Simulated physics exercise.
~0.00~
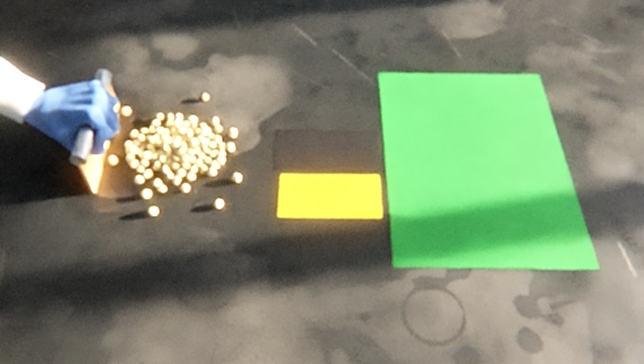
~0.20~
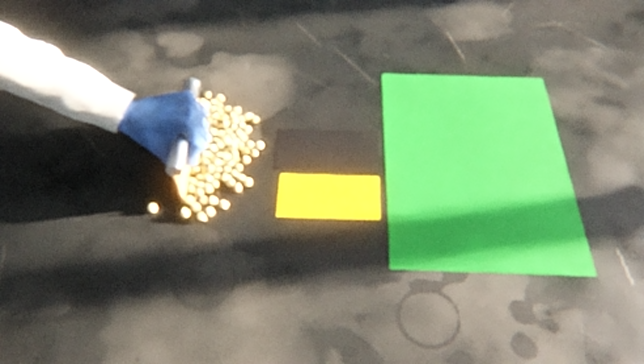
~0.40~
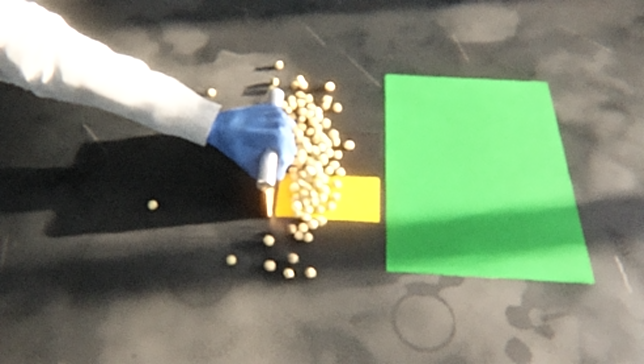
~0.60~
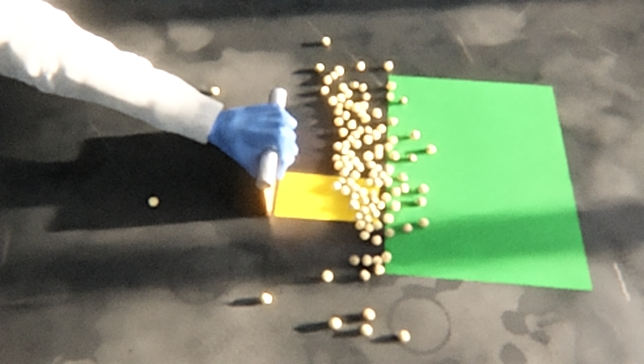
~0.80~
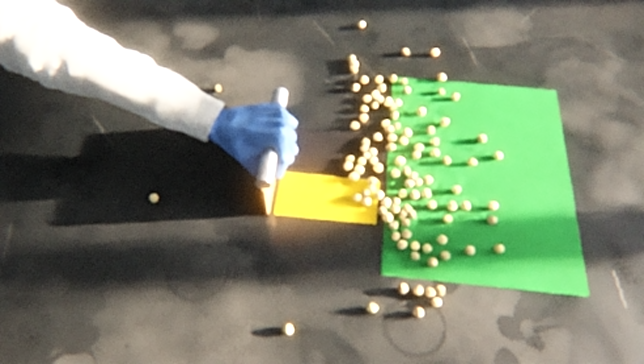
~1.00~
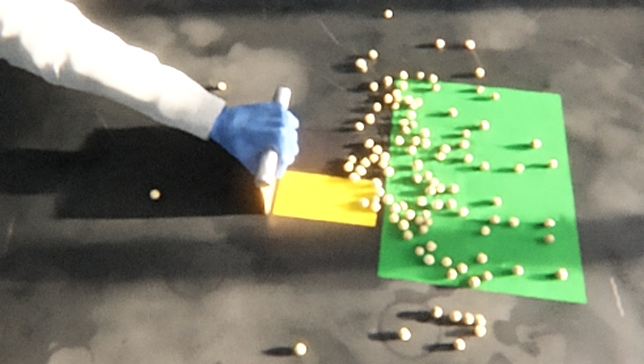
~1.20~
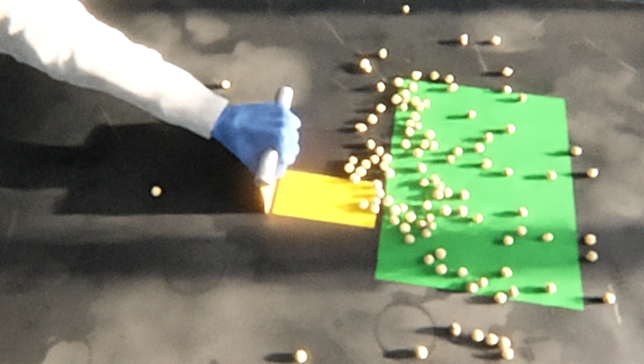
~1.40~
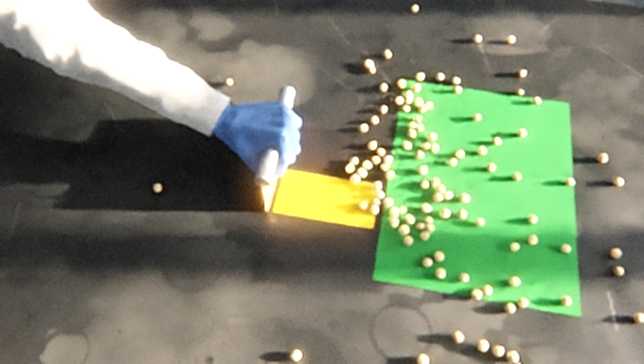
A large green sheet lies flat on a dark, stained surface seen from above at a slant, with a small yellow mat and a black one to its left. Further left, a blue-gloved hand in a white sleeve holds a scraper beside a heap of small, pale, round nuts. The hand pushes the scraper rightward into the heap, driving the nuts across the two small mats. It stops at the yellow mat's left edge, while the nuts roll on and scatter over the green sheet. Finally, most lie spread on the green, some beyond it, and a few remain on the small mats.
